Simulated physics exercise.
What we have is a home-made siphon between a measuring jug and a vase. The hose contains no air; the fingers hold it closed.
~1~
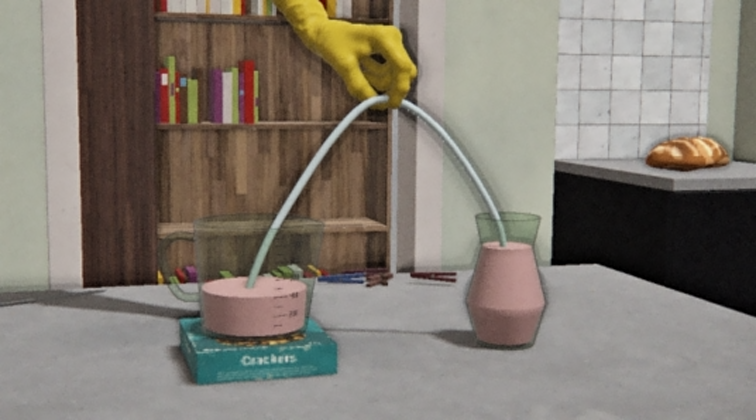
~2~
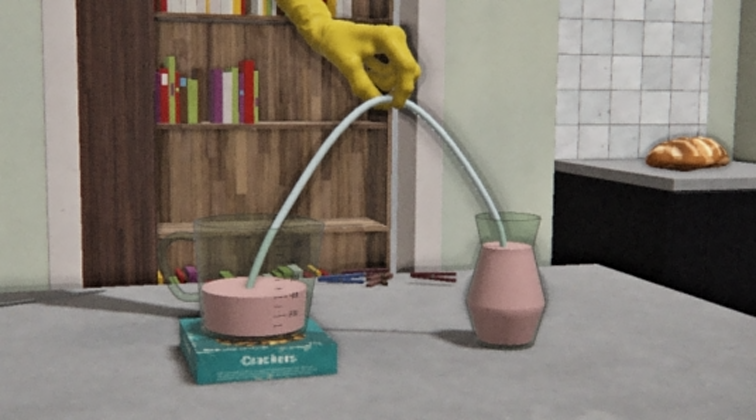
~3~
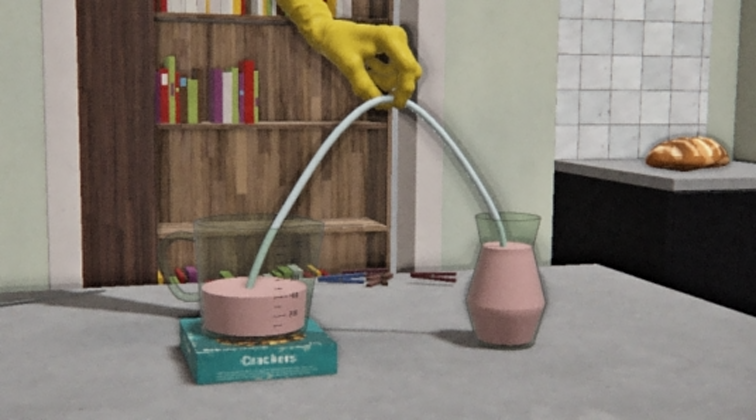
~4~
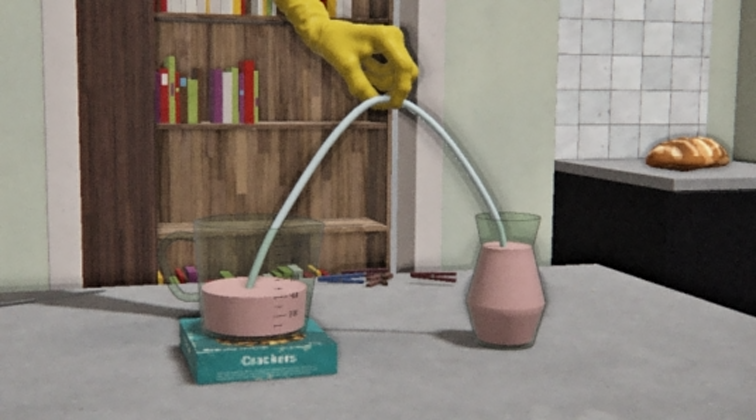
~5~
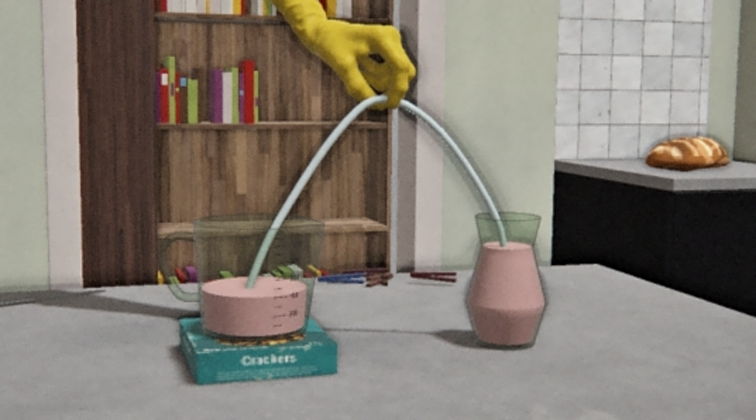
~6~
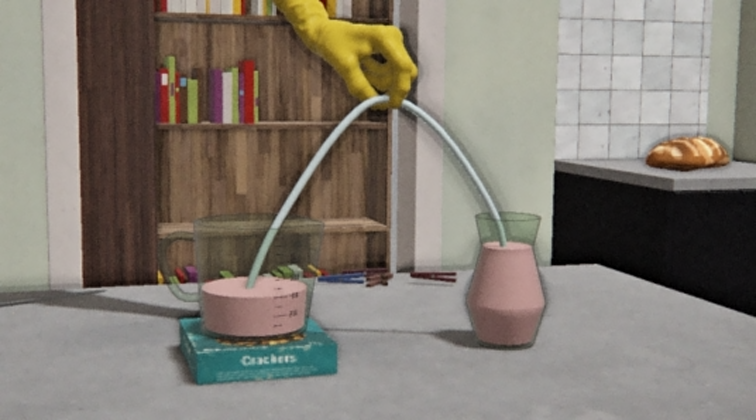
In a room with a bookshelf behind and a tiled wall and a loaf of bread on a counter at right, a grey tabletop is seen from the front. A clear measuring jug of pink liquid sits on a teal crackers box at left, joined by a pale arched hose to a glass vase of pink liquid at right. A yellow-gloved hand pinches the hose's top, and nothing visibly moves, the camera included.
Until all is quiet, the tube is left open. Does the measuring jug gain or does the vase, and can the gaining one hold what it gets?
Flow: The left one gains. Taker: It can hold it.
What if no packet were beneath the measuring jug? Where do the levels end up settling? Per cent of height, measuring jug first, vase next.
Final levels, in order: Approx. 50 % / 40 %.
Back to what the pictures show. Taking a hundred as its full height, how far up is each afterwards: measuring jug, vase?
Final levels: First 40 %, second 55 %.
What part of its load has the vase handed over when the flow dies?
About 15 per cent.
Soon after, the measuring jug is about a third full; the vase is about two thirds full.
In the end, the measuring jug is about half full; the vase is about half full; the two surfaces are level.
